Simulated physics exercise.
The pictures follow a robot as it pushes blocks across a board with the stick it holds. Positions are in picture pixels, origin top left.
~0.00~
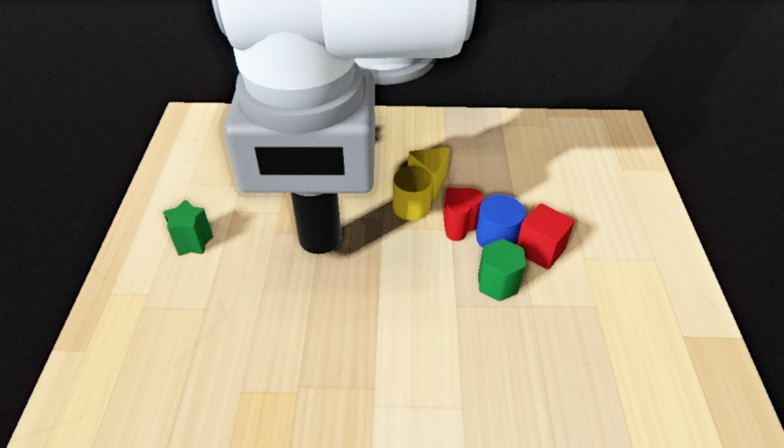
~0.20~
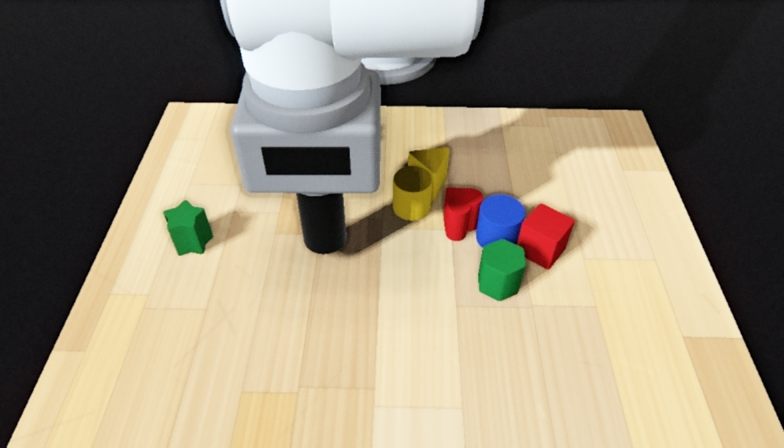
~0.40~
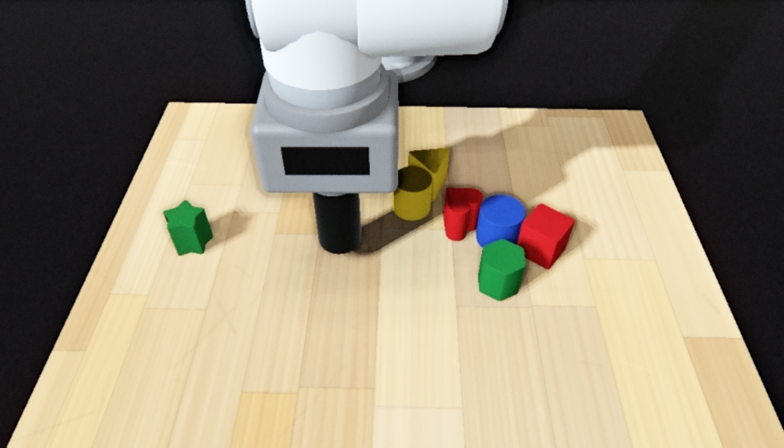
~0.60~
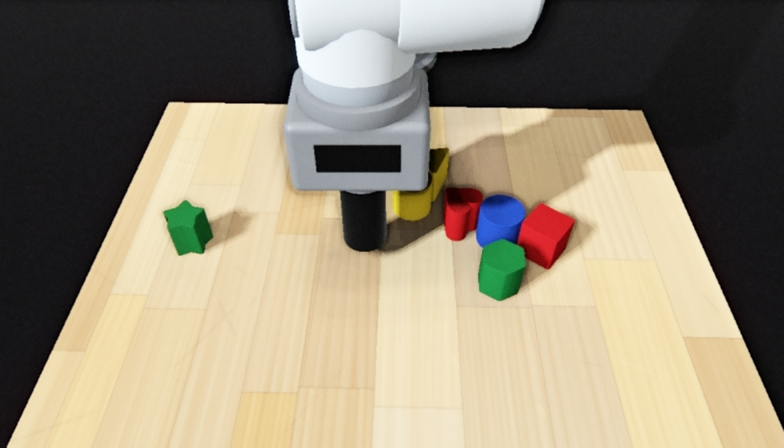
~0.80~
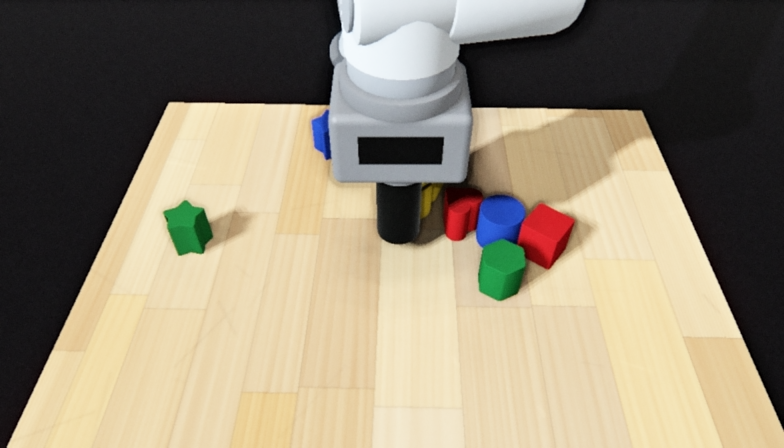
At first, a robot arm holds a black stick upright over a wooden table, between a green star block and a cluster of yellow, red, blue and green blocks. The arm moves the stick steadily right, covering the yellow blocks from view, while a blue block appears behind it; the blocks stay still.
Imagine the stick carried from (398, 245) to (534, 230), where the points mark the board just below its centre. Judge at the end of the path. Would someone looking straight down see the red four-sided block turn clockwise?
Final answer: Yes.
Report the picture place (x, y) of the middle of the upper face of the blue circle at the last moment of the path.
My prediction: (582, 196).
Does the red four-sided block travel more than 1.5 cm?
Yes, that is what happens.
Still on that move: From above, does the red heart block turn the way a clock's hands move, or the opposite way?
Looking down, it rotates anti-clockwise.
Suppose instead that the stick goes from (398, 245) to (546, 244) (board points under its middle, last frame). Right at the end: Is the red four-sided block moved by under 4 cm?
It seems not.
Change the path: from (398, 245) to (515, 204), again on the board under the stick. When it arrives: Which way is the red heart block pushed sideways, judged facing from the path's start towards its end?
It shifts to the left.
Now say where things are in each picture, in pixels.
Lower end of the stick (320, 239), tops of blocks, yellow circle (413, 179), red heart block (463, 198), blue circle (503, 210), red four-sided block (549, 222), in the first frame.
Stick (325, 239), blocks as before, in the second frame.
Stick (340, 239), blocks as before, in the third frame.
Stick (365, 237), blocks as before, in the fourth frame.
Stick (398, 229), yellow circle hidden, red heart block (463, 198), blue circle (503, 210), red four-sided block (549, 222), in the fifth frame.
What follows on the original path. One third of the way, stick (446, 225); red heart block (474, 194), turned 20° anticlockwise; blue circle (506, 209).
Two thirds of the way, stick (494, 220); red heart block (492, 182), turned 85° anticlockwise; blue circle (539, 202); red four-sided block (570, 227), turned 25° clockwise.
At the end, stick (538, 215); yellow circle not moved; red heart block (497, 181), turned 105° anticlockwise; blue circle (582, 196); red four-sided block (578, 229), turned 40° clockwise.
